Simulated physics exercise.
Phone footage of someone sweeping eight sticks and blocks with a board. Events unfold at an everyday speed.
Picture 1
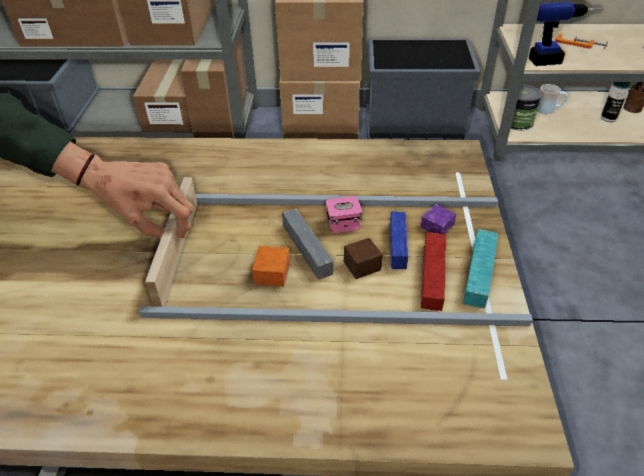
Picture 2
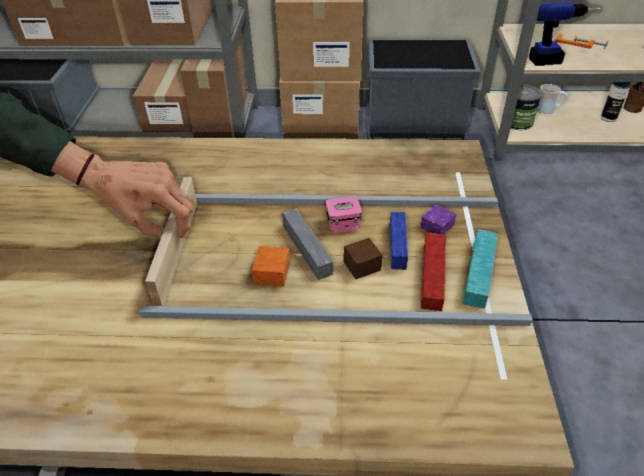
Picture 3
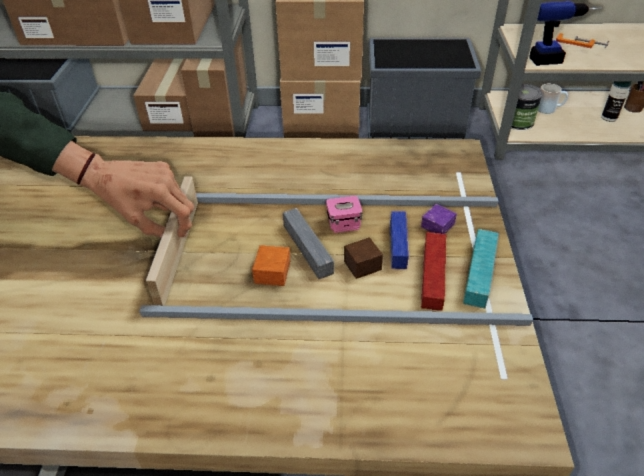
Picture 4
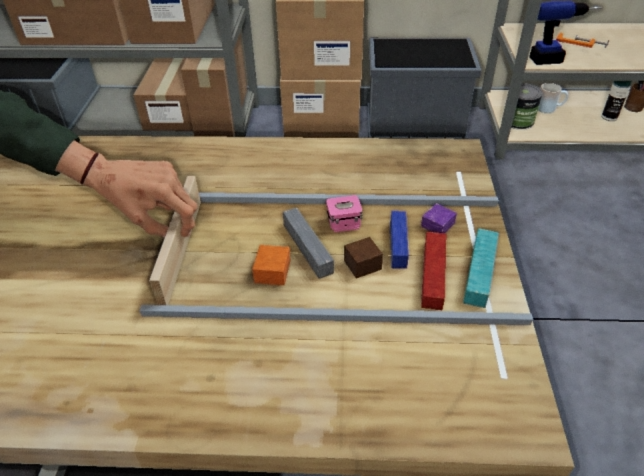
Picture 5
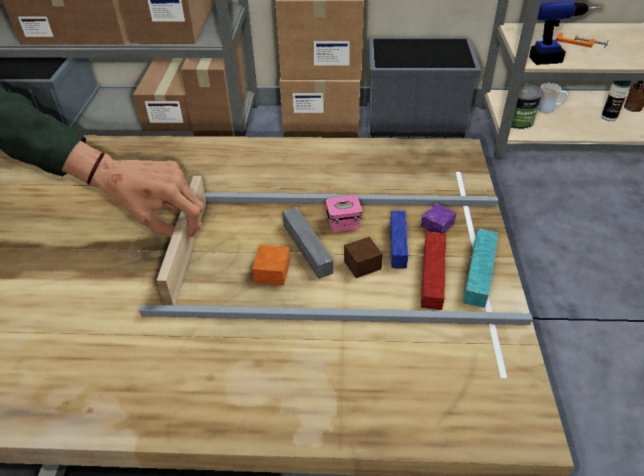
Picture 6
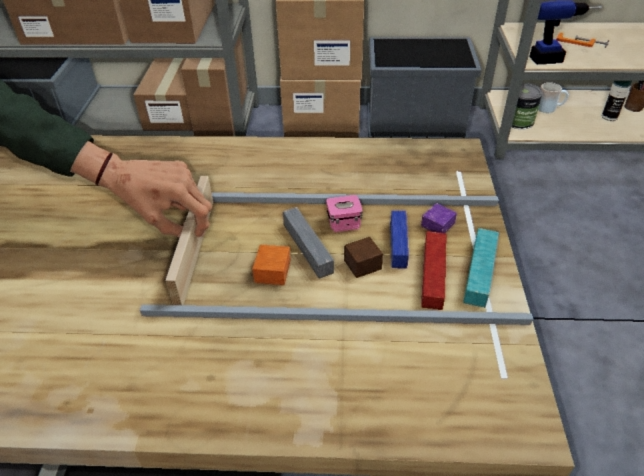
A hand sliding a wooden board slightly right between two grey rails, with the colourful blocks and bars ahead staying still.
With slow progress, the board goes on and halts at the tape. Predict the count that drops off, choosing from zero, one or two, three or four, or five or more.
At least five.
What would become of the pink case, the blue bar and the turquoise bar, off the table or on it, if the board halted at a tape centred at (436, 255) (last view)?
This time the pink case does not drop; after it, the blue bar does not drop; finally, the turquoise bar drops.
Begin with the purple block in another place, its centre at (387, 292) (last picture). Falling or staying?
If so, it stays where it is.
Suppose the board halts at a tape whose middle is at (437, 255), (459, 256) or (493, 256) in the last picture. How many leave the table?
Respectively, 1, 5 and 7.
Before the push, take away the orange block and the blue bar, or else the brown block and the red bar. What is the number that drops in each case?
3, then 3.
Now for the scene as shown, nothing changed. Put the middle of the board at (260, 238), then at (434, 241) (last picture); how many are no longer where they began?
That gives 1 for the first and 8 for the second.
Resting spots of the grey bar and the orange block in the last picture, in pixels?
About (506, 243), and about (498, 269).
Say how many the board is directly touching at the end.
The count in contact is 2.
A little later, none off yet; turquoise bar at rest near (482, 266); purple block at rest near (439, 220); red bar at rest near (434, 269).
Next, none off yet; turquoise bar at rest near (485, 267); purple block moving near (442, 219); red bar shifted a little near (455, 271).
Later still, none off yet; turquoise bar shifted a little near (526, 284); purple block shifted well along near (495, 212); red bar shifted about its own width near (497, 279).
When it is over, the number that fall off is five or more; down, brown block, blue bar, red bar, purple block and turquoise bar.
